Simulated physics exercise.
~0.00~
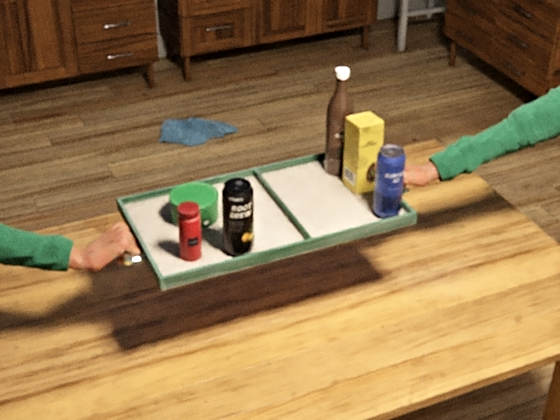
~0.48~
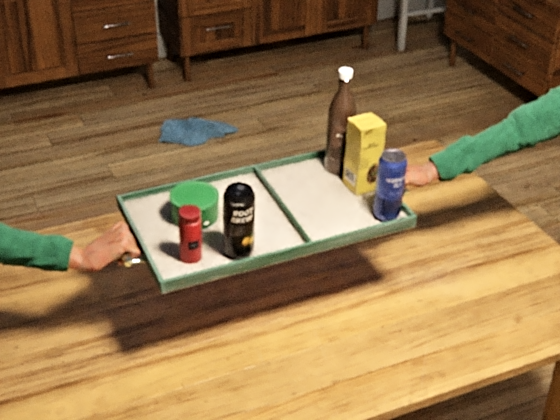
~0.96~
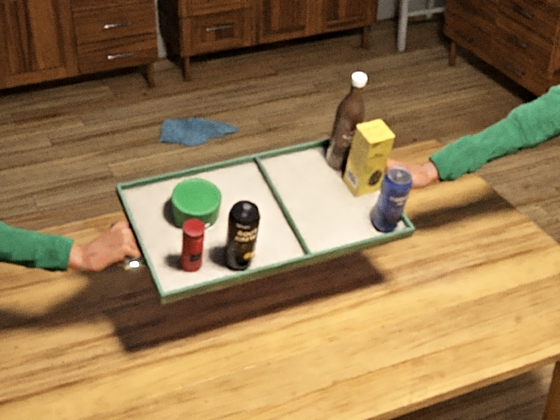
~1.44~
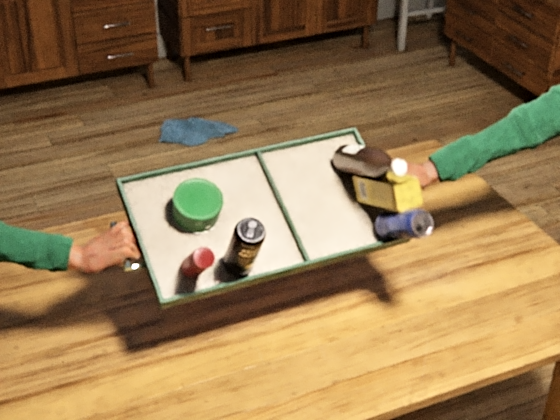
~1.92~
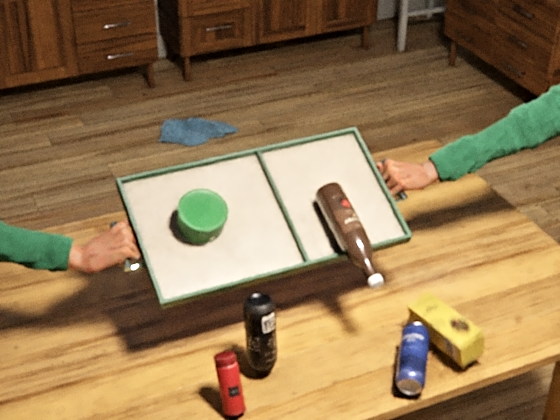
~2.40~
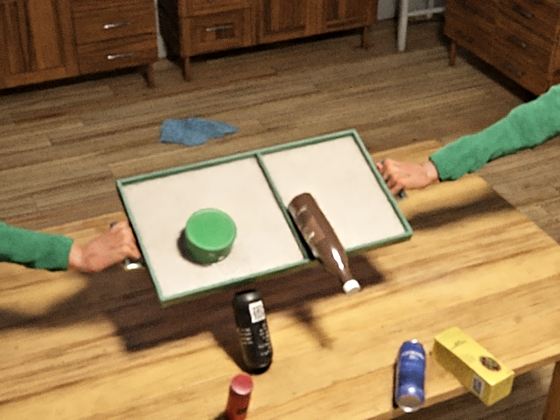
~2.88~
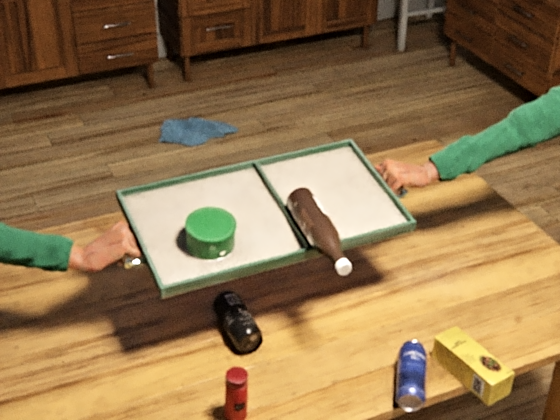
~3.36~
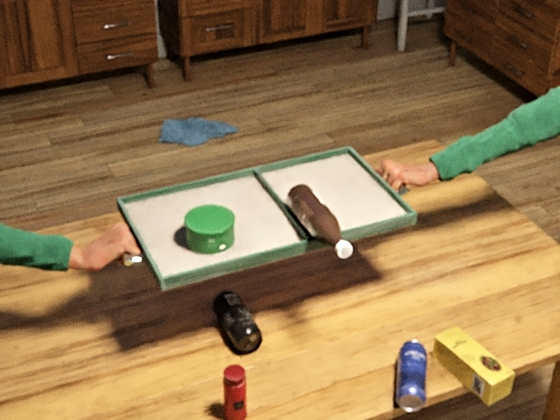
In the video, two hands tip a divided tray toward the viewer, sending two cans, a red shaker and a yellow carton onto the wooden table, then level it with the green tub upright and the brown bottle lying over the near rim.
